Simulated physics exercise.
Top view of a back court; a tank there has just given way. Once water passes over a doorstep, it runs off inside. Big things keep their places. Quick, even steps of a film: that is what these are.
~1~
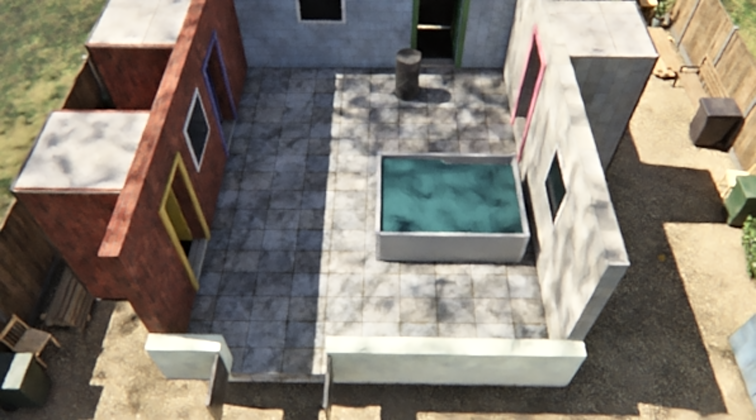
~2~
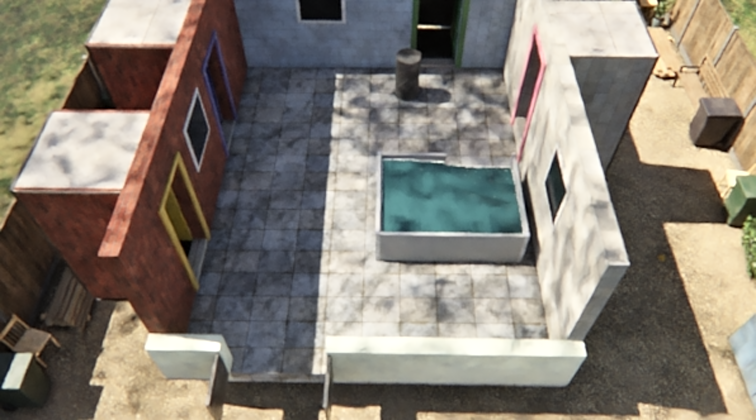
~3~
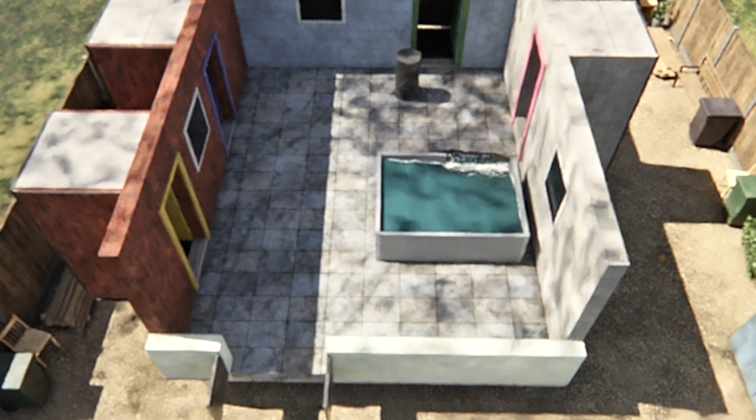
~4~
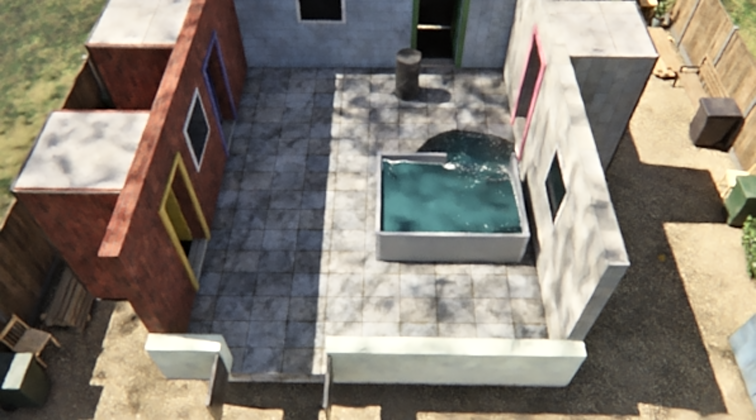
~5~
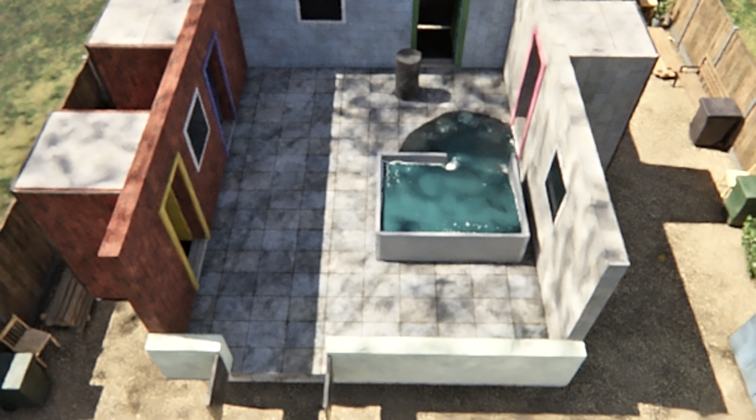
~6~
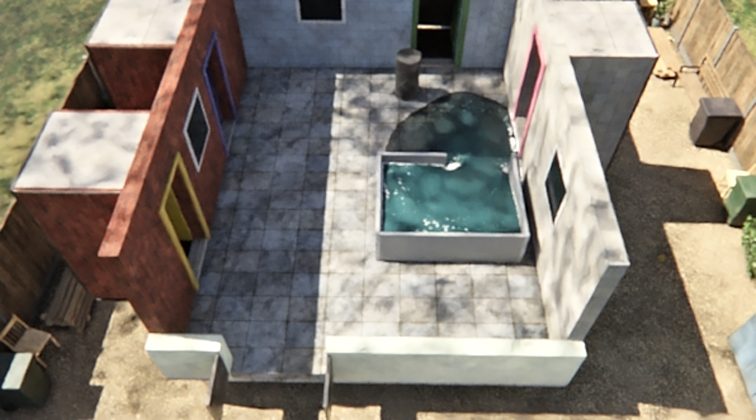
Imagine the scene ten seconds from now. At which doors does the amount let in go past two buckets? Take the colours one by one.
At the end, the blue door lets the inflow pass two buckets, the yellow door keeps the inflow to two buckets or less, the pink door keeps the inflow to two buckets or less, the green door lets the inflow pass two buckets.
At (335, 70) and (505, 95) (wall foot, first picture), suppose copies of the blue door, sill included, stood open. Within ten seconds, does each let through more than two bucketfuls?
Result, in order - first ends up lower; second ends up higher.
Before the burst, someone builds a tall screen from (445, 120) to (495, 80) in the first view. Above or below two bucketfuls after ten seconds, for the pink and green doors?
Pink overshoots, green falls short.
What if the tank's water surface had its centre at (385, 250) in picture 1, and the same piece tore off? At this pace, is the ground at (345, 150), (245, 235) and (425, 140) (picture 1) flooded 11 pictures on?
Spot one is touched, spot two is not touched, spot three is touched.
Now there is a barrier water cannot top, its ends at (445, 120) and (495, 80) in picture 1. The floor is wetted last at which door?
It's the yellow-painted one, I'd say.
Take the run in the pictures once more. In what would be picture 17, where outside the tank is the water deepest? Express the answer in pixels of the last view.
Pointing at (490, 69).
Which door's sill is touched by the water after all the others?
Answer - the yellow one.
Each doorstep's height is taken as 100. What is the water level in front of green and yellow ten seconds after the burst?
Near 100 per cent and 60 per cent, respectively.
A moment on, water covers 20 % of the floor; the blue door not reached, the yellow door not reached, the pink door wet at the sill, nothing in, the green door under two buckets in.
Next, water covers 25 % of the floor; the blue door not reached, the yellow door not reached, the pink door under two buckets in, the green door far over two buckets in.
Then, water covers 40 % of the floor; the blue door not reached, the yellow door not reached, the pink door under two buckets in, the green door far over two buckets in.
Later, water covers 65 % of the floor; the blue door under two buckets in, the yellow door wet at the sill, nothing in, the pink door under two buckets in, the green door far over two buckets in.
In the end, water covers 85 % of the floor; the blue door over two buckets in, the yellow door wet at the sill, nothing in, the pink door under two buckets in, the green door far over two buckets in.
